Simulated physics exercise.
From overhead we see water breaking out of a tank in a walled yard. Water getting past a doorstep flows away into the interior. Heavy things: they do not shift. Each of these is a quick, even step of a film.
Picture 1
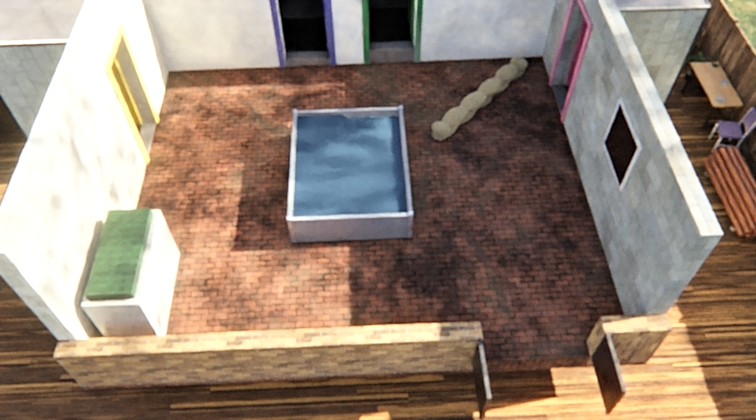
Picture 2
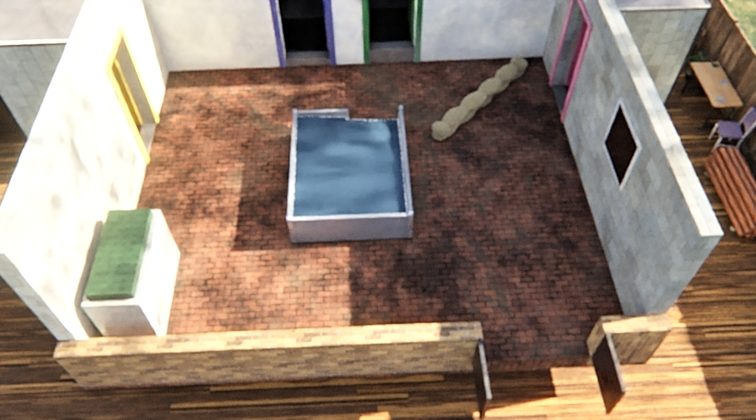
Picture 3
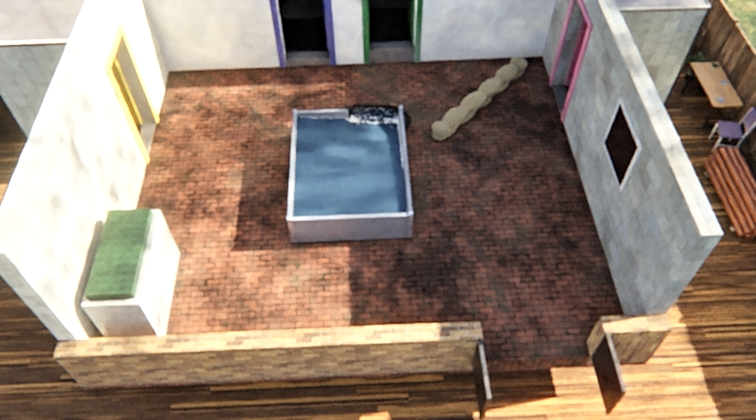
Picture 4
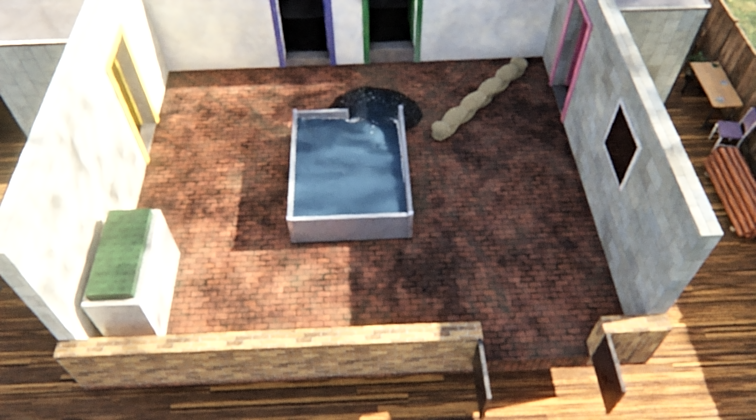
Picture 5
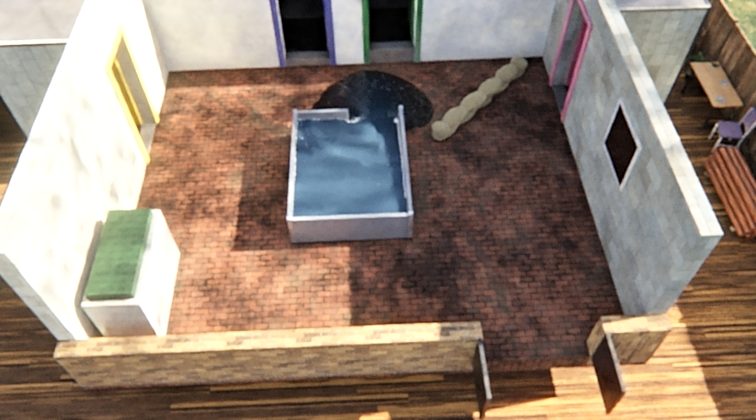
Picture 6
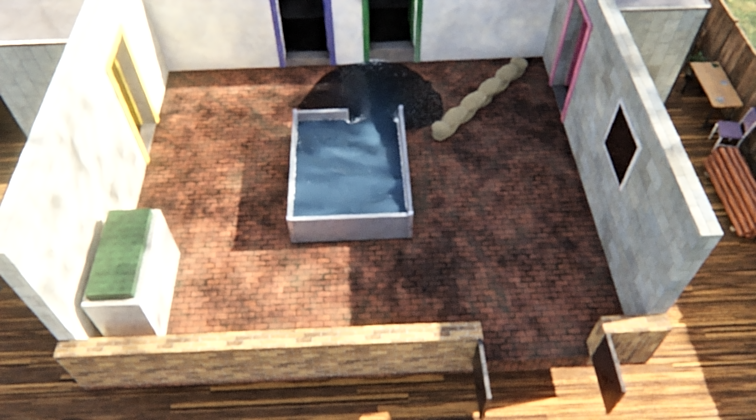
A walled yard with a red brick floor is seen from high above, with a yellow-framed doorway at left, purple and green ones at the back, and a pink one at right. A pale rectangular tank of blue water sits near the middle, a twisted beige roll to its right and a green-topped white box at lower left. A gap opens in the tank's far side, and water pours out, spreading a dark pool backward across the bricks, while the camera stays still.
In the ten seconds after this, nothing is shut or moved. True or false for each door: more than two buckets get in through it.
The yellow door: True; the green door: False; the blue door: False; the pink door: False.
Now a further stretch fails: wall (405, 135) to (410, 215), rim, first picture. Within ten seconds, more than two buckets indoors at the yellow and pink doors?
The yellow door falls short and the pink door exceeds the limit.
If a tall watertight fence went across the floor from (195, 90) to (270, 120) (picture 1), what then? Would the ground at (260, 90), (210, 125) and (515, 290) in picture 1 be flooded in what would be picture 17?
In order: Soaked, untouched, untouched.
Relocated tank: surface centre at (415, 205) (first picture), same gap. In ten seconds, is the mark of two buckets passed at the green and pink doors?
As I see it, the green door stays short of it and the pink door gets past it.
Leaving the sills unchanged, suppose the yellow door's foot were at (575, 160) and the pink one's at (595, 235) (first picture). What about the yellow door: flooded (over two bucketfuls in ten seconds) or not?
In that case yellow stays unflooded.
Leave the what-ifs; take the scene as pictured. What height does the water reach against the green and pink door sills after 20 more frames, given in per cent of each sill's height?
Depth ratios, approx.: 60 and 90 percent.
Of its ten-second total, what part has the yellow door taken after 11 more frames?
Around 0 %.
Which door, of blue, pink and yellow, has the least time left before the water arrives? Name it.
It's the blue-painted one.
A moment on, water covers 10 % of the floor; the yellow door not reached, the green door wet at the sill, nothing in, the blue door wet at the sill, nothing in, the pink door not reached.
Next, water covers 15 % of the floor; the yellow door not reached, the green door wet at the sill, nothing in, the blue door wet at the sill, nothing in, the pink door not reached.
Then, water covers 30 % of the floor; the yellow door wet at the sill, nothing in, the green door wet at the sill, nothing in, the blue door under two buckets in, the pink door wet at the sill, nothing in.
Later, water covers 55 % of the floor; the yellow door under two buckets in, the green door wet at the sill, nothing in, the blue door under two buckets in, the pink door wet at the sill, nothing in.
In the end, water covers 80 % of the floor; the yellow door over two buckets in, the green door wet at the sill, nothing in, the blue door under two buckets in, the pink door wet at the sill, nothing in.
